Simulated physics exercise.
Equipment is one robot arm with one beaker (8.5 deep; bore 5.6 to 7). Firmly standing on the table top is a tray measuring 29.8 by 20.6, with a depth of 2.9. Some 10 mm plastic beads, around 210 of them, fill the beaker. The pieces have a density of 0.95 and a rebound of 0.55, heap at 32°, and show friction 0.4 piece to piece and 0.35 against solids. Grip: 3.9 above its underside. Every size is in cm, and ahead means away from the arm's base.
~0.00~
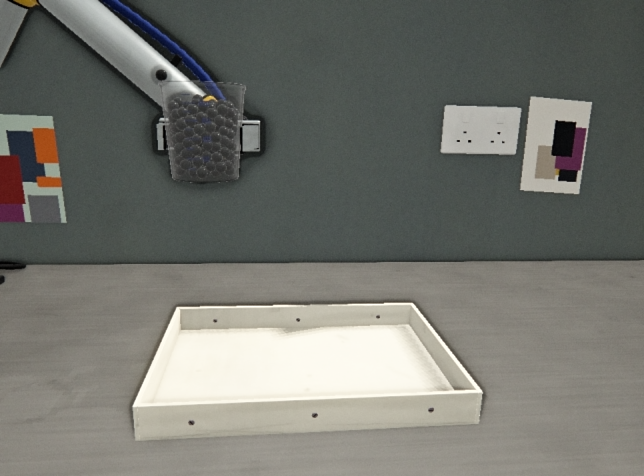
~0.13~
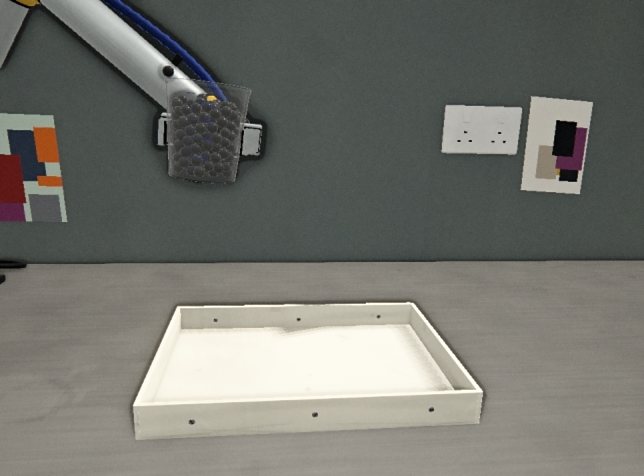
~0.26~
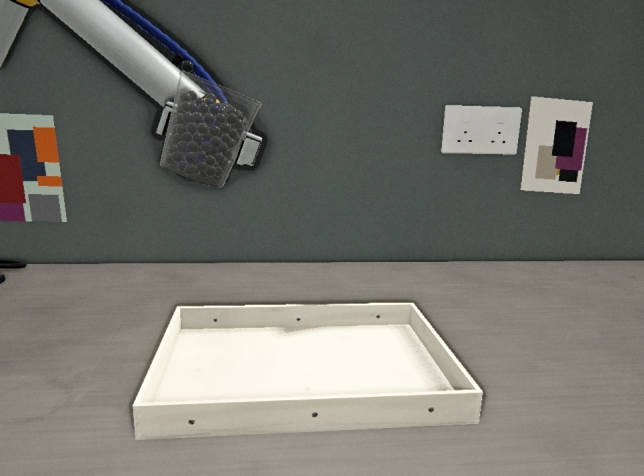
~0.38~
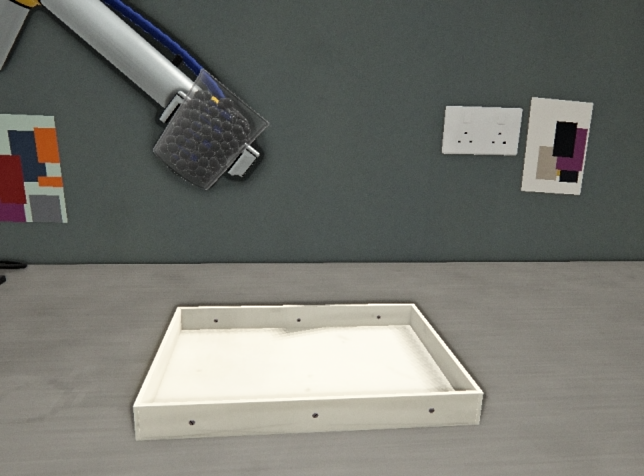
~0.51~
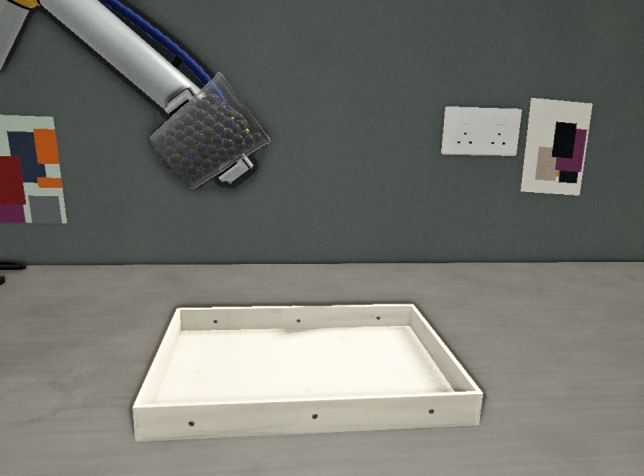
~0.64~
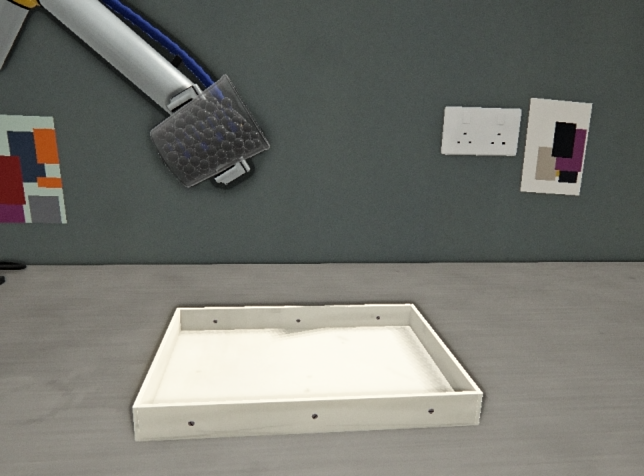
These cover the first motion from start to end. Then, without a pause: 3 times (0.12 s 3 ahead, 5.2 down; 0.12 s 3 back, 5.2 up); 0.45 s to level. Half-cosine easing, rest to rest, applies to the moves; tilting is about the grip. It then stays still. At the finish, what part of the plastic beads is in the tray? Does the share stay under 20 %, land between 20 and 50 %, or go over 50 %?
It stays under 20 %.
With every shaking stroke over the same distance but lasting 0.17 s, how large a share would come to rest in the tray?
Roughly 0 in a hundred.
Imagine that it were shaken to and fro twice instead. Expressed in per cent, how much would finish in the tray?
About 10 %.
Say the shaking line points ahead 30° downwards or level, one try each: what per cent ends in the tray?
Result: Approx. 30 % and 50 %, one try each.
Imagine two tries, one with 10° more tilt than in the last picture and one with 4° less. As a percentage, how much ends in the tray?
Estimates: 25 % then 10 %.
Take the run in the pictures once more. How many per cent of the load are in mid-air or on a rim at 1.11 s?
About 7 per cent.
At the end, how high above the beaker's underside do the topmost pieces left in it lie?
Around 8.0 centimetres above the underside.
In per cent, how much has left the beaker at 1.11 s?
About 10 per cent.
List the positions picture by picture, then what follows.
The first picture shows beaker middle at (204, 134), level; upper third of the load around (201, 113), from x 160 to 235, top at y 75; 209 in the beaker.
The second picture shows beaker middle at (205, 133), tilted 6° forward; upper third of the load around (204, 113), from x 170 to 235, top at y 70.
The third picture shows beaker middle at (206, 134), tilted 20° forward; upper third of the load around (207, 113), from x 170 to 240, top at y 65.
The fourth picture shows beaker middle at (208, 135), tilted 38° forward; upper third of the load around (208, 116), from x 165 to 245, top at y 95.
The fifth picture shows beaker middle at (208, 136), tilted 52° forward; upper third of the load around (210, 121), from x 160 to 255, top at y 100.
The sixth picture shows beaker middle at (208, 136), tilted 58° forward; upper third of the load around (210, 122), from x 160 to 255, top at y 100; 209 in the beaker.
By 1.11 s, tilted 58° forward, highest piece 27 above the table; 189 in the beaker, 6 in the tray, 14 in flight or on a rim.
By 1.58 s, tilted 31° forward, highest piece 27 above the table; 171 in the beaker, 28 in the tray, 5 on the table or floor, 5 in flight or on a rim.
By 2.01 s, level, highest piece 29 above the table; 171 in the beaker, 27 in the tray, 11 on the table or floor.
By 3.06 s, level, highest piece 29 above the table; 171 in the beaker, 27 in the tray, 11 on the table or floor.
Final count, 171 in the beaker, 27 in the tray, 11 on the table or floor. That is 13 % in the tray.
